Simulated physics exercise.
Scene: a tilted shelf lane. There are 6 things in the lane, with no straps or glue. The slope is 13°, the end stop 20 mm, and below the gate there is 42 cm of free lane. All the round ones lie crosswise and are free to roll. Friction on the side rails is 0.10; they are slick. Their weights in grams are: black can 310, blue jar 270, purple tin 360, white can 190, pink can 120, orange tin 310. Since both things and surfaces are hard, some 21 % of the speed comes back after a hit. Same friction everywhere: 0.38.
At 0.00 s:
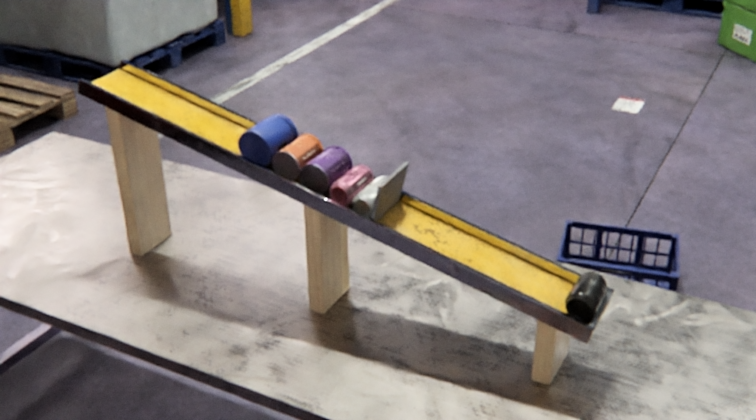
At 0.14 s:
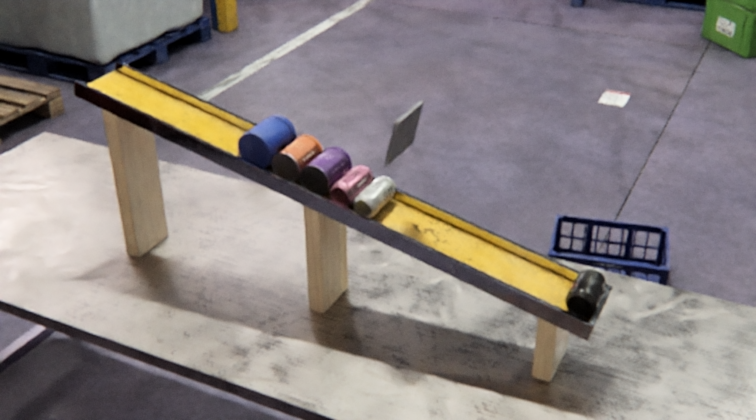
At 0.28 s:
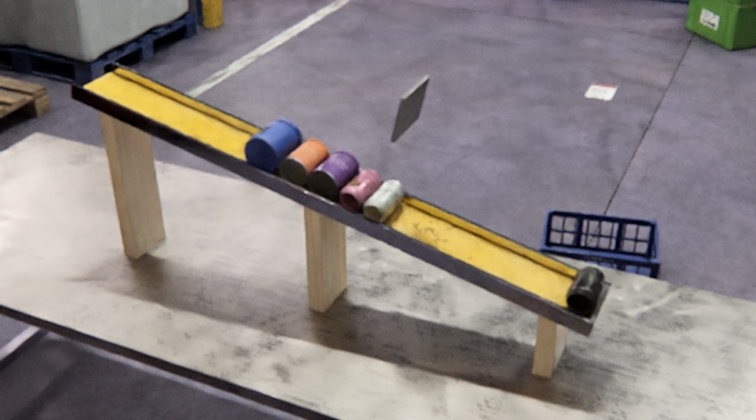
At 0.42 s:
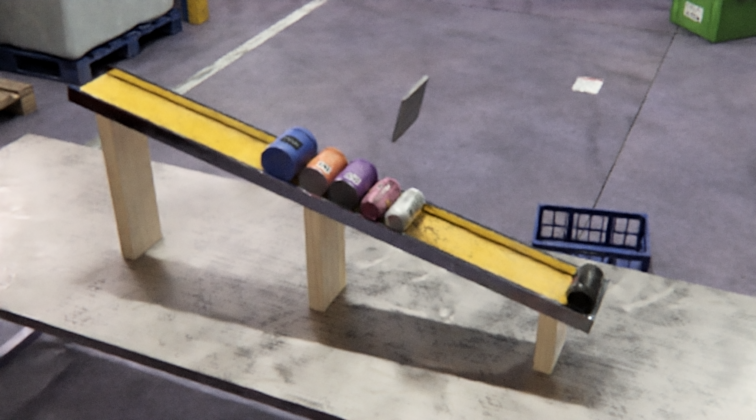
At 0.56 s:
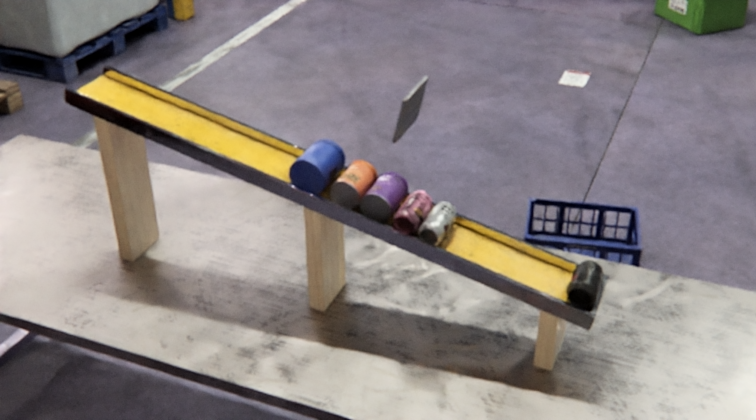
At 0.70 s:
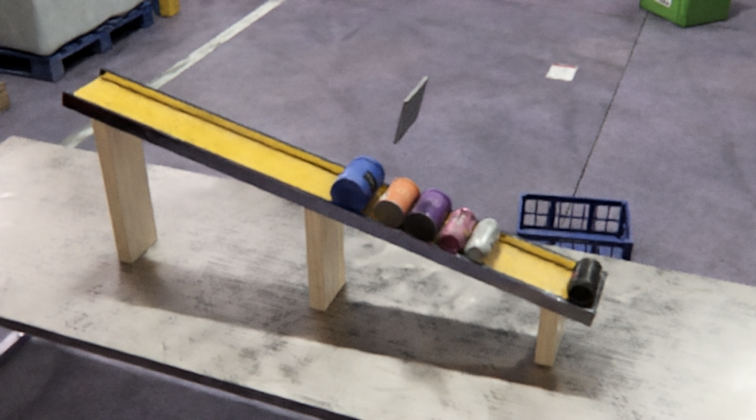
At the start, a small gate holds five coloured cylinders in a row on a sloping yellow lane, with a black can at its lower right end. The gate lifts clear, and the white, pink, purple, orange and blue cylinders move down the slope together while the black can stays still.
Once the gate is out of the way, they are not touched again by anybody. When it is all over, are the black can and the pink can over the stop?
In the end black can: Lost from the lane; pink can: Kept.
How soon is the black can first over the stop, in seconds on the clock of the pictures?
1.1 s or so.
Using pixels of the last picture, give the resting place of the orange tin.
It ends up at about (500, 245).
Around 0.80 s, leader 14 cm from the stop; pink can near (497, 247); black can near (585, 282).
Around 0.90 s, leader 6 cm from the stop; pink can near (533, 262); black can near (587, 280).
Around 1.00 s, leader 4 cm from the stop; pink can near (544, 266); black can near (599, 279).
Around 1.30 s, black can now over the stop; pink can not moving near (561, 273); blue jar not moving.
Finally (1.7 s), over the stop, black can; the other 5 in the lane. In the last view, pink can near (561, 273).
